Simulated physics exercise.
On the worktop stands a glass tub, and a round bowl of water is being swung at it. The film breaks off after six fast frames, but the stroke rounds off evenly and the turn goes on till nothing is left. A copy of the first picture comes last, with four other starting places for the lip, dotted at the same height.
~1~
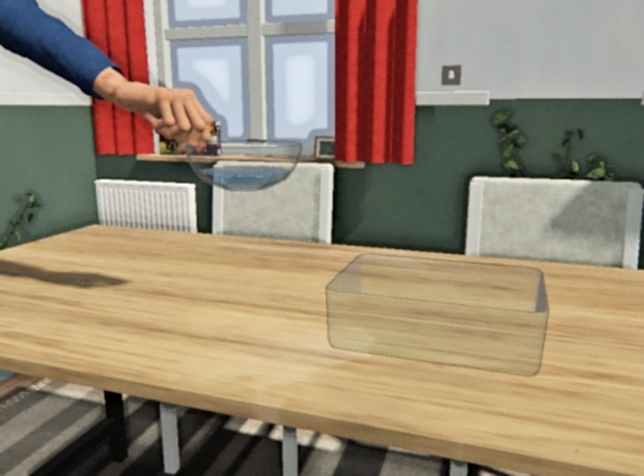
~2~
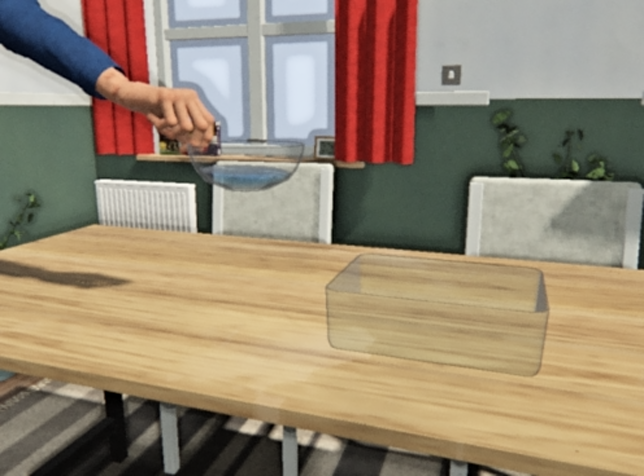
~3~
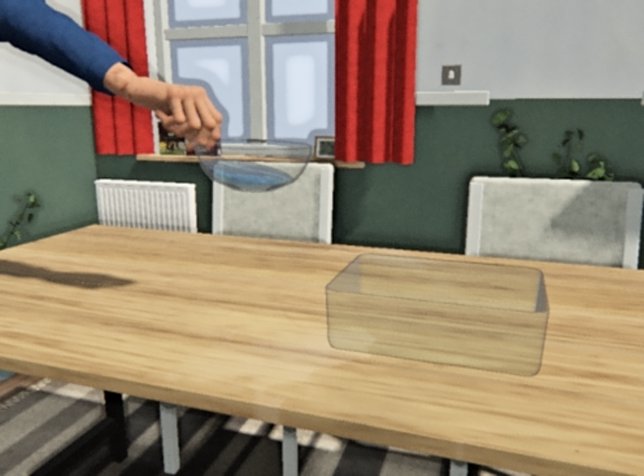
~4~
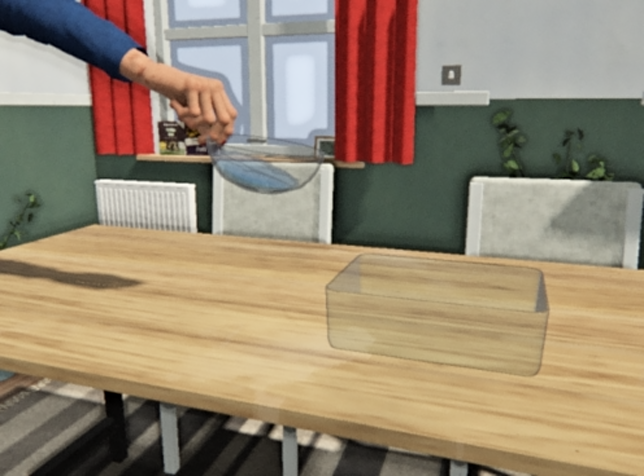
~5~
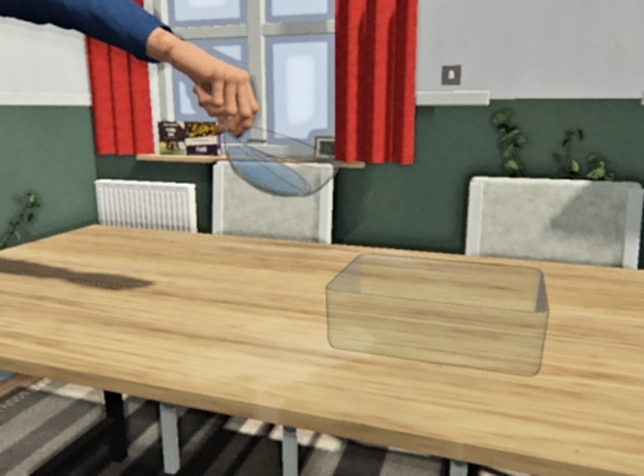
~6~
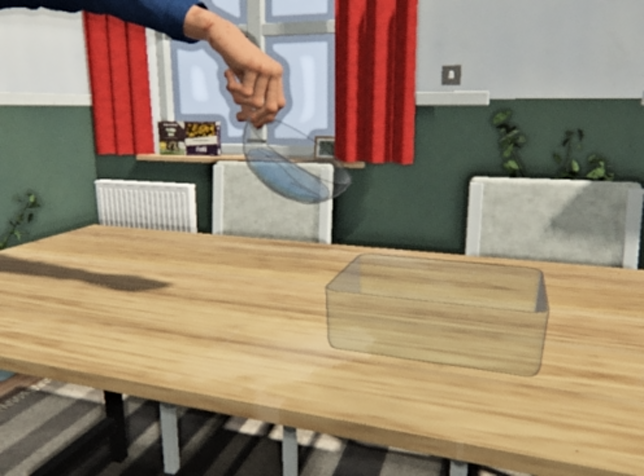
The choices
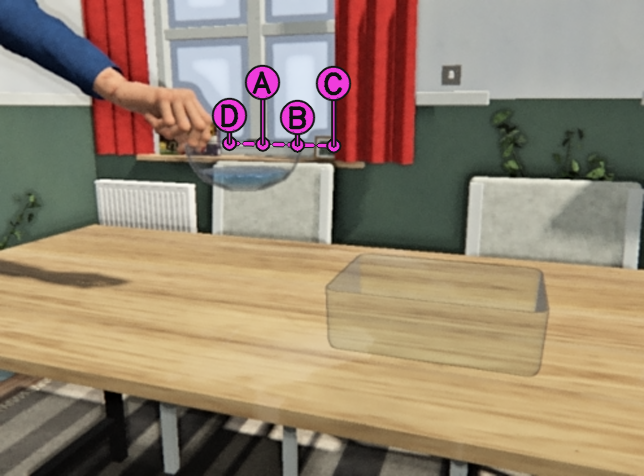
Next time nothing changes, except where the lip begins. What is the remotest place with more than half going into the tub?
D is the one.
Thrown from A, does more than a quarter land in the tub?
Yes, clearly.
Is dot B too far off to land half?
No.
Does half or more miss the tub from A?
No, not at all.
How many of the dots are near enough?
All of the four.
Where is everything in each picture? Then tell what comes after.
Upright, lip at (296, 144); tub from (328, 345) to (540, 375); nothing has left yet, in the first picture.
Upright, lip at (299, 145); nothing has left yet, in the second picture.
Tipped about 2°, lip at (307, 147); nothing has left yet, in the third picture.
Tipped about 9°, lip at (320, 155); nothing has left yet, in the fourth picture.
Tipped about 20°, lip at (335, 167); nothing has left yet, in the fifth picture.
Tipped about 34°, lip at (347, 183); nothing has left yet, in the sixth picture.
In magenta, A at (262, 144); B at (297, 145); C at (333, 145); D at (229, 143).
Choosing A, about 85 % lands in the tub, 4 % falls short and 11 % goes beside or beyond.
Choosing B, about 79 % lands in the tub, 3 % falls short and 18 % goes beside or beyond.
Choosing C, about 90 % lands in the tub, 7 % falls short and 4 % goes beside or beyond.
Choosing D, about 68 % lands in the tub, 22 % falls short and 10 % goes beside or beyond.
